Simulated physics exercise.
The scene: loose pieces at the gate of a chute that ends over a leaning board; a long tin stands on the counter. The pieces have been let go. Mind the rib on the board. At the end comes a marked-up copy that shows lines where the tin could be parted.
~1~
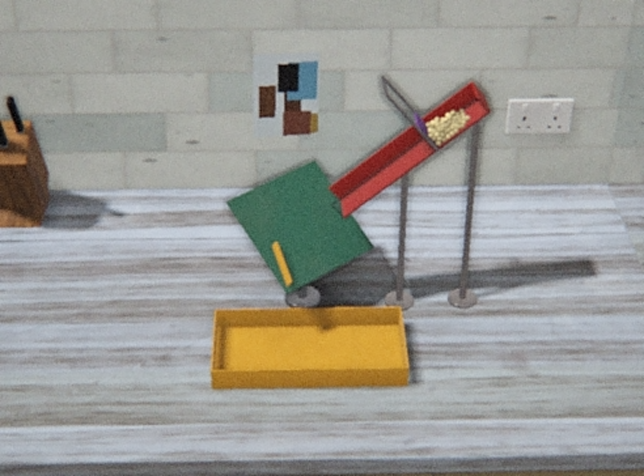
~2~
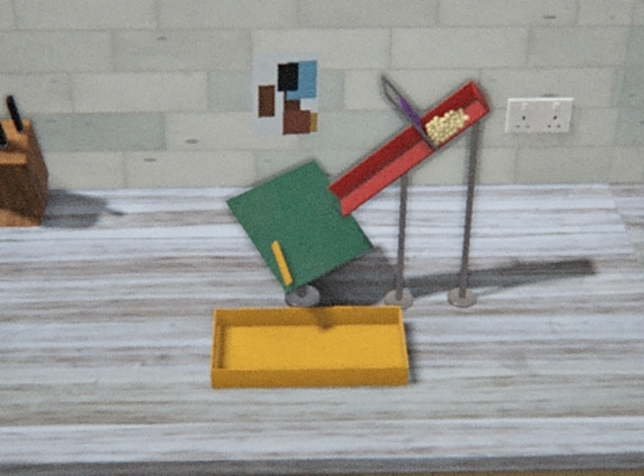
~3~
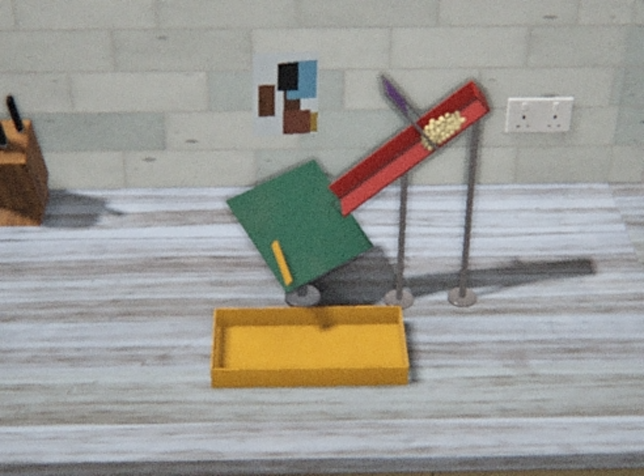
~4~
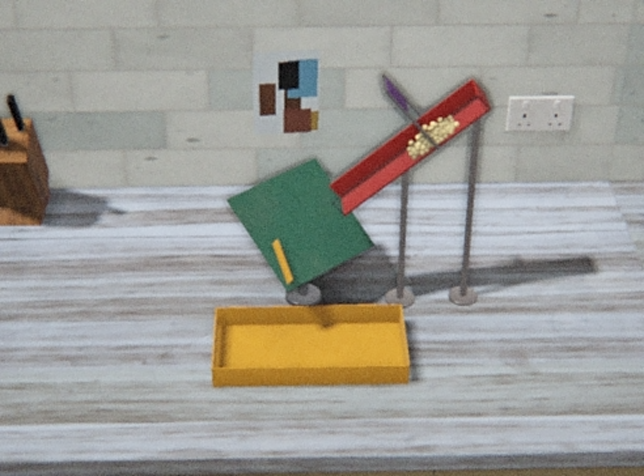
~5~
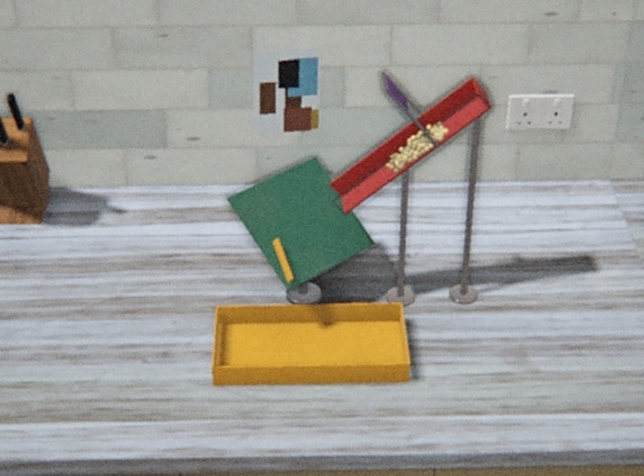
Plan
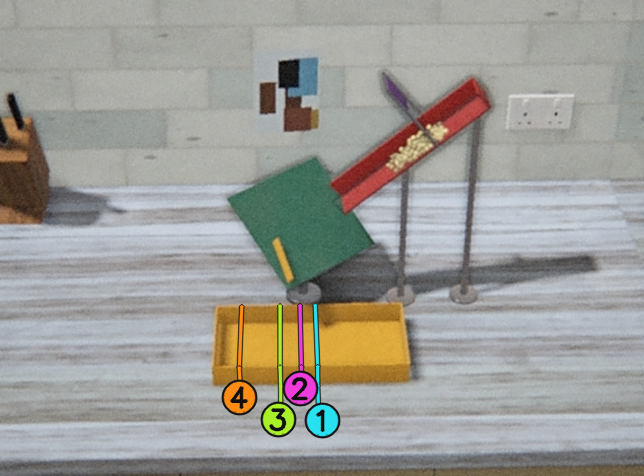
Pale soya beans sit bunched behind a purple gate near the top of a sloping red chute, above a tilted green board with a yellow rib and an empty yellow tin. The gate swings up out of the chute, and the beans slide down to the left, spreading out along the channel.
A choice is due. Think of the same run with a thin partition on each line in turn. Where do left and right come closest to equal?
Choose 1.
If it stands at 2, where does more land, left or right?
Right.
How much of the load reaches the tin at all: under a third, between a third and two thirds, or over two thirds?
It is over two thirds.
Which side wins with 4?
More lands on the right.
On the marked copy, line 1 crosses the front rim at (317, 365); line 2 crosses the front rim at (301, 365); line 3 crosses the front rim at (280, 366); line 4 crosses the front rim at (239, 367).
For line 1, of what is caught, about a third on the left of the divider, about two thirds on the right.
For line 2, of what is caught, a small part on the left of the divider, nearly all on the right.
For line 3, of what is caught, a stray few on the left of the divider, nearly all on the right.
For line 4, of what is caught, none on the left of the divider, all on the right.
